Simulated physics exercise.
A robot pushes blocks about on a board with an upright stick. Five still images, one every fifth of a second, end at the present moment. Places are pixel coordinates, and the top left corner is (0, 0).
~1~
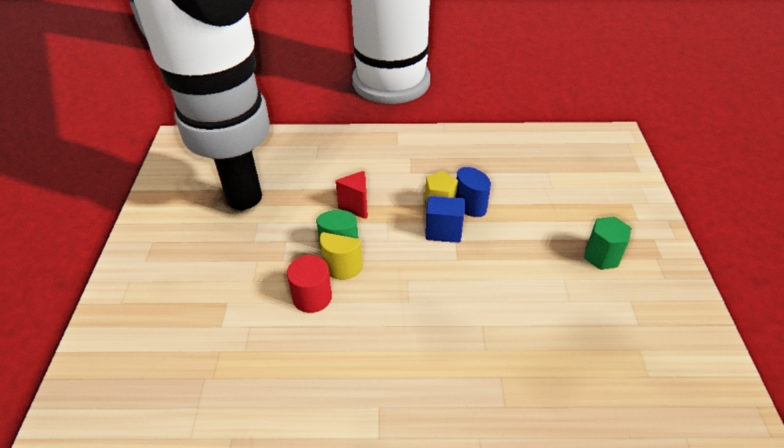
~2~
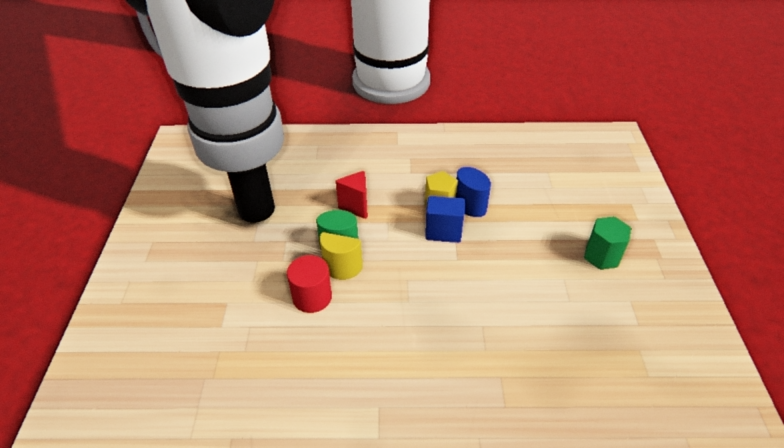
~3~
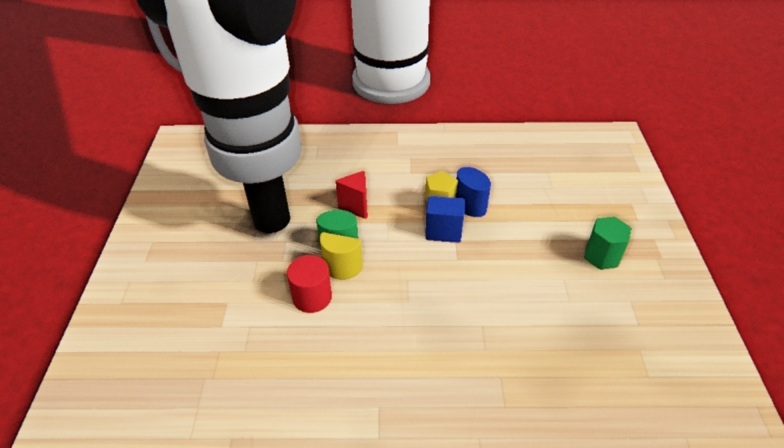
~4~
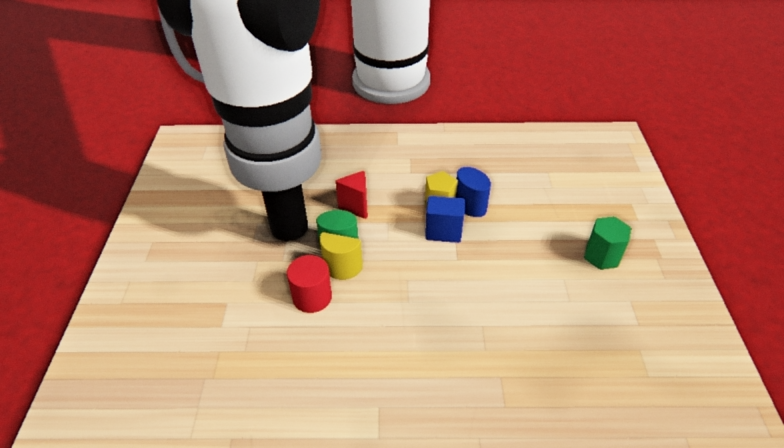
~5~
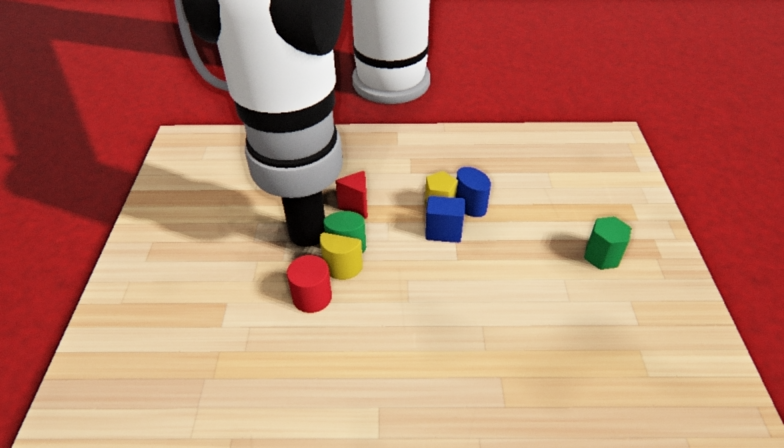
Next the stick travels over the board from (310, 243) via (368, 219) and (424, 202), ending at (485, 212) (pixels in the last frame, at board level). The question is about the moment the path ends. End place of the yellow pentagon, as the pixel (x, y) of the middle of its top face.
So, by the moment the path ends, you'll find the top centre of the yellow pentagon at (523, 190).
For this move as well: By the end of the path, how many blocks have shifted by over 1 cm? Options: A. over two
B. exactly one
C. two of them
Correct choice: A.
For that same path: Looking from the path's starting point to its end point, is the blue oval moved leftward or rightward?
Gets pushed right.
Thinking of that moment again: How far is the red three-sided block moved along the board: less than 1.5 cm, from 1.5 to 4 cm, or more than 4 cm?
My prediction: Between 1.5 and 4 cm.
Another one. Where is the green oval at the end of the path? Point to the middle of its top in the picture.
The point I'd pick in the picture is (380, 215).
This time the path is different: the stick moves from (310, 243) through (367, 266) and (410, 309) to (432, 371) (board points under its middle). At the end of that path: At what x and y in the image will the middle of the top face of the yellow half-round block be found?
It will likely be found at (351, 262).
On the path given first. One third of the way, stick at (368, 210); green oval at (379, 217), turned 90° clockwise; red three-sided block at (366, 172), turned 45° anticlockwise.
Two thirds of the way, stick at (425, 192); green oval at (379, 217), turned 90° clockwise; red three-sided block at (368, 169), turned 55° anticlockwise; yellow pentagon at (456, 183), turned 30° clockwise; blue oval at (485, 178).
At the end, stick at (487, 202); green oval at (379, 217), turned 90° clockwise; red three-sided block at (368, 169), turned 55° anticlockwise; yellow pentagon at (523, 190), turned 15° clockwise; blue oval at (545, 179), turned 25° anticlockwise.
